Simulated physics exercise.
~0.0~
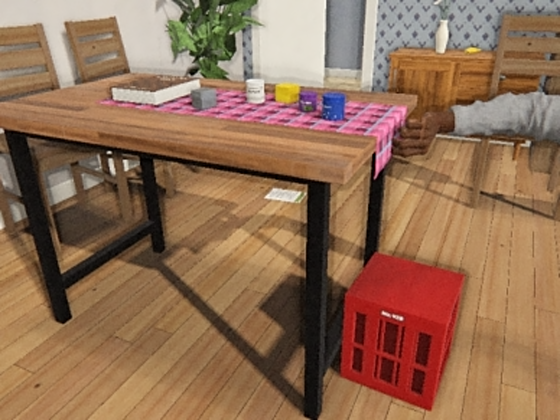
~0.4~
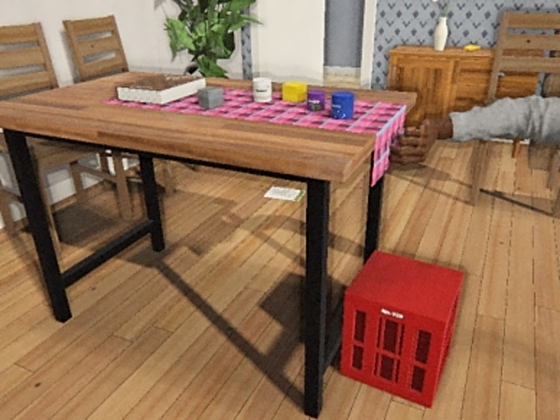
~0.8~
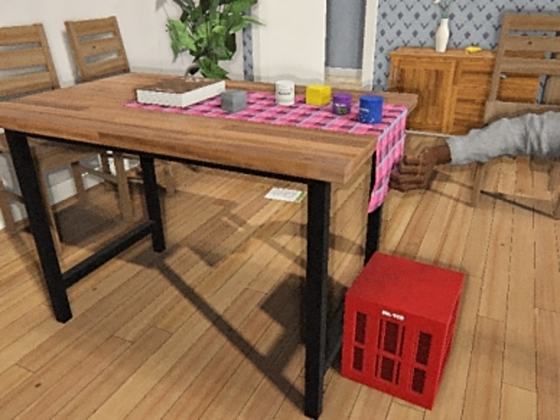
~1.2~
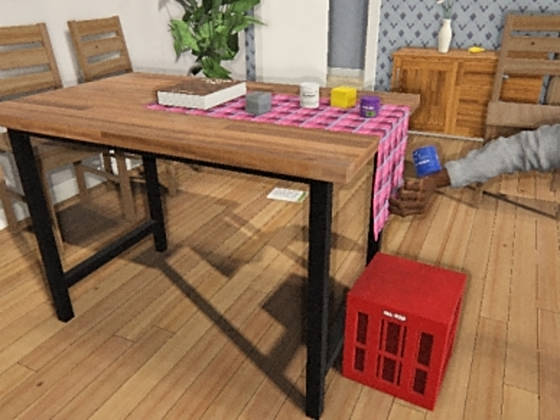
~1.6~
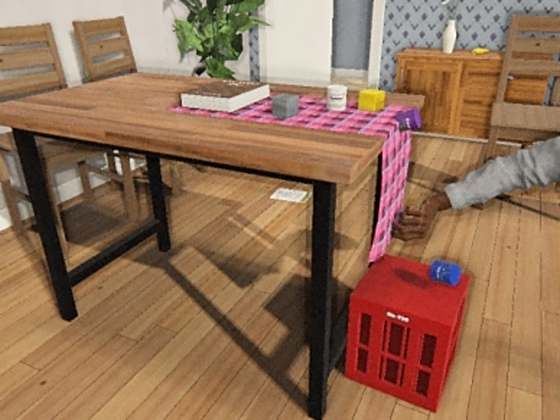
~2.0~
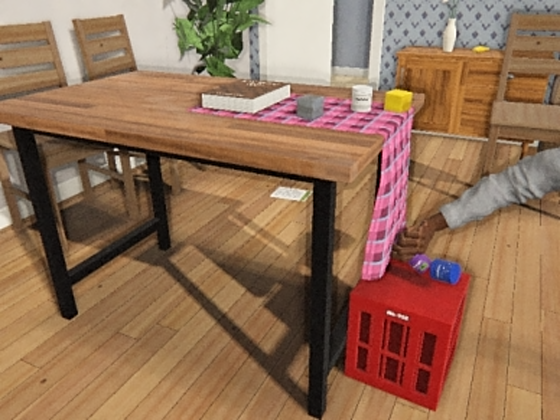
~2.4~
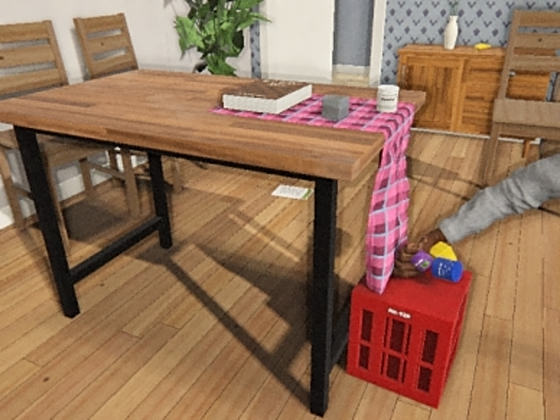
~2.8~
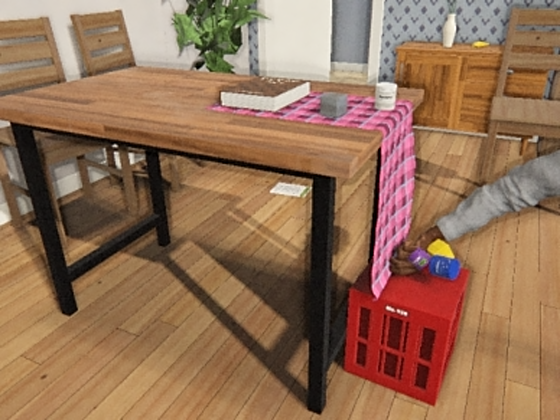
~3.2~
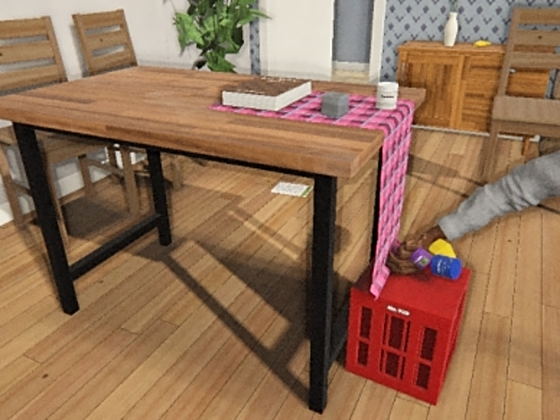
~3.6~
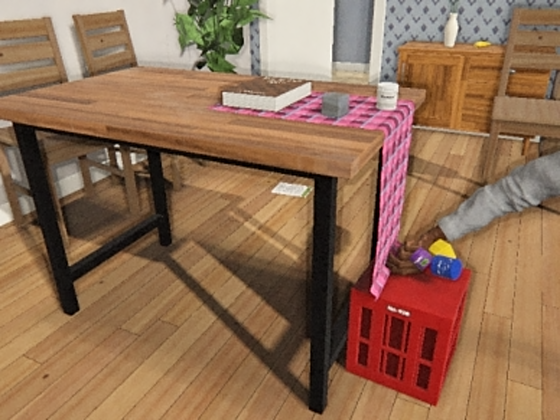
A hand in a grey sleeve reaches in from the right to the end of a pink checked scarf on a wooden table, seen from slightly above in a room with chairs and a plant. On the scarf sit a book, a grey block, a white pot, a yellow cube, a purple pot and a blue pot, with a red crate below. The hand draws the scarf rightward and down, carrying everything along. The blue pot drops first onto the crate, then the purple pot, then the yellow cube, which lands tilted. The hem rests at the crate top, while the white pot, block and book stay on the table.
